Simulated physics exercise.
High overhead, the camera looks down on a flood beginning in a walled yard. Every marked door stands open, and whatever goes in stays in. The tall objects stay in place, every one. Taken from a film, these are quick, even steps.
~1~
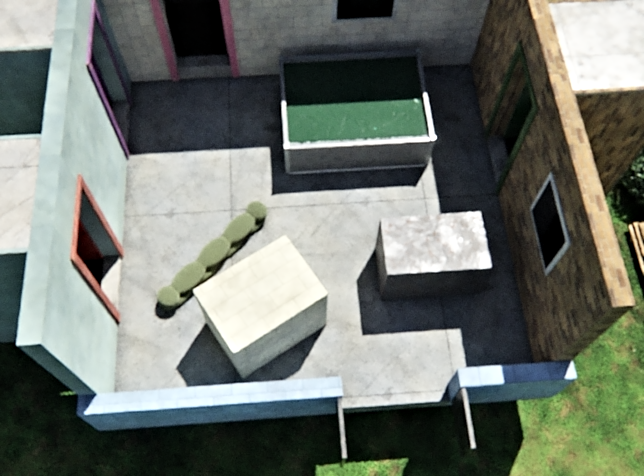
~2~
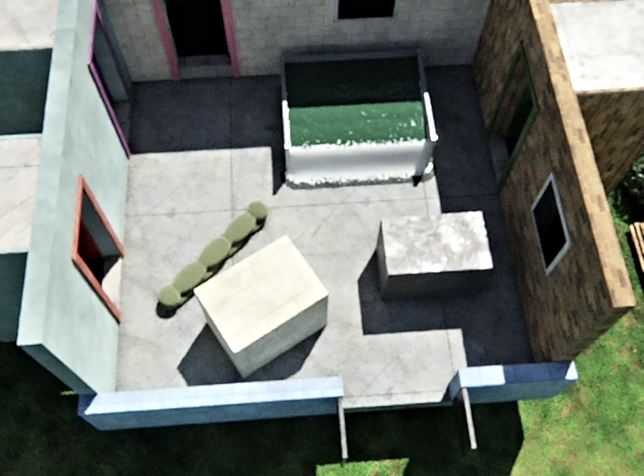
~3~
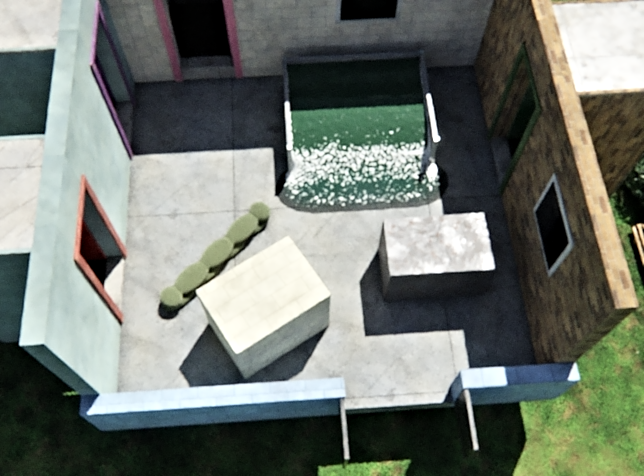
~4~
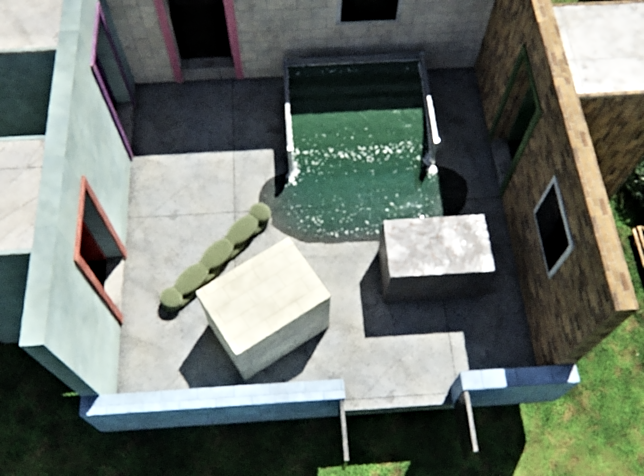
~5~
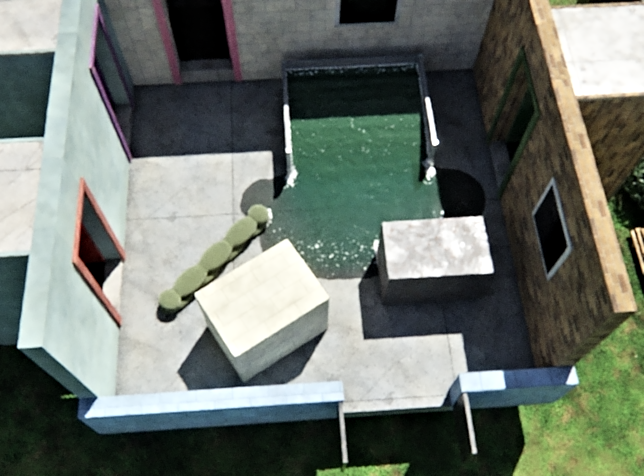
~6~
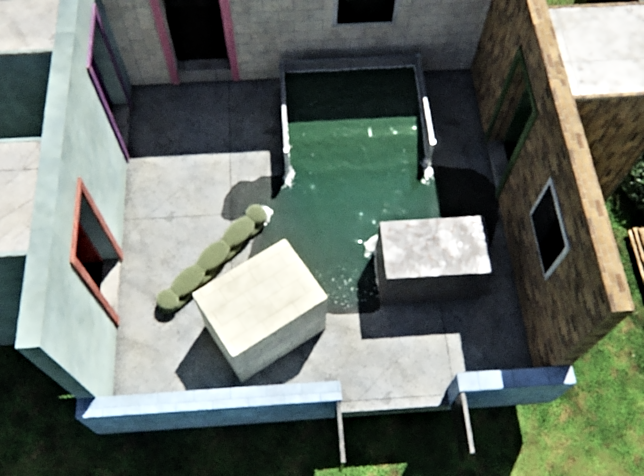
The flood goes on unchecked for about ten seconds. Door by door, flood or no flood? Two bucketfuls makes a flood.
As I see it, most likely the green door gets two buckets or less. Most likely the pink door gets two buckets or less. Most likely the red door gets two buckets or less. Most likely the purple door gets two buckets or less.
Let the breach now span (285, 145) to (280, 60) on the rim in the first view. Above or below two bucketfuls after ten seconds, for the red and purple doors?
So here's how it goes: Red door runs over, while purple door runs over.
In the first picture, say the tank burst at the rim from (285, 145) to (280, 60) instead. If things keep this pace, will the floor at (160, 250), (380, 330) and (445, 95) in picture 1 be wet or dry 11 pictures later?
Taking the points in order: Swamped, unwetted and unwetted.
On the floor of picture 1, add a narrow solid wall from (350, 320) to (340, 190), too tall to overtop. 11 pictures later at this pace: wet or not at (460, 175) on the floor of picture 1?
My call for that point: Waterlogged.
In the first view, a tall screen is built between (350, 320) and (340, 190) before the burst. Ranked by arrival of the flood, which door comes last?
That'd be the pink-painted one.
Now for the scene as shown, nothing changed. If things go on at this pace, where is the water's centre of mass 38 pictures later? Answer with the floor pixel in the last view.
I would point to (345, 232).
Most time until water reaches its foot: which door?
That would be the purple one.
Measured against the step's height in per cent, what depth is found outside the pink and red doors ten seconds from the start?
Approx. 20 % followed by 30 %.
A moment on, water covers 35 % of the floor; the green door wet at the sill, nothing in, the pink door not reached, the red door not reached, the purple door not reached.
Next, water covers 50 % of the floor; the green door wet at the sill, nothing in, the pink door not reached, the red door not reached, the purple door not reached.
Then, water covers 65 % of the floor; the green door under two buckets in, the pink door not reached, the red door wet at the sill, nothing in, the purple door not reached.
Later, water covers 85 % of the floor; the green door under two buckets in, the pink door wet at the sill, nothing in, the red door wet at the sill, nothing in, the purple door not reached.
In the end, water covers 95 % of the floor; the green door under two buckets in, the pink door wet at the sill, nothing in, the red door wet at the sill, nothing in, the purple door wet at the sill, nothing in.
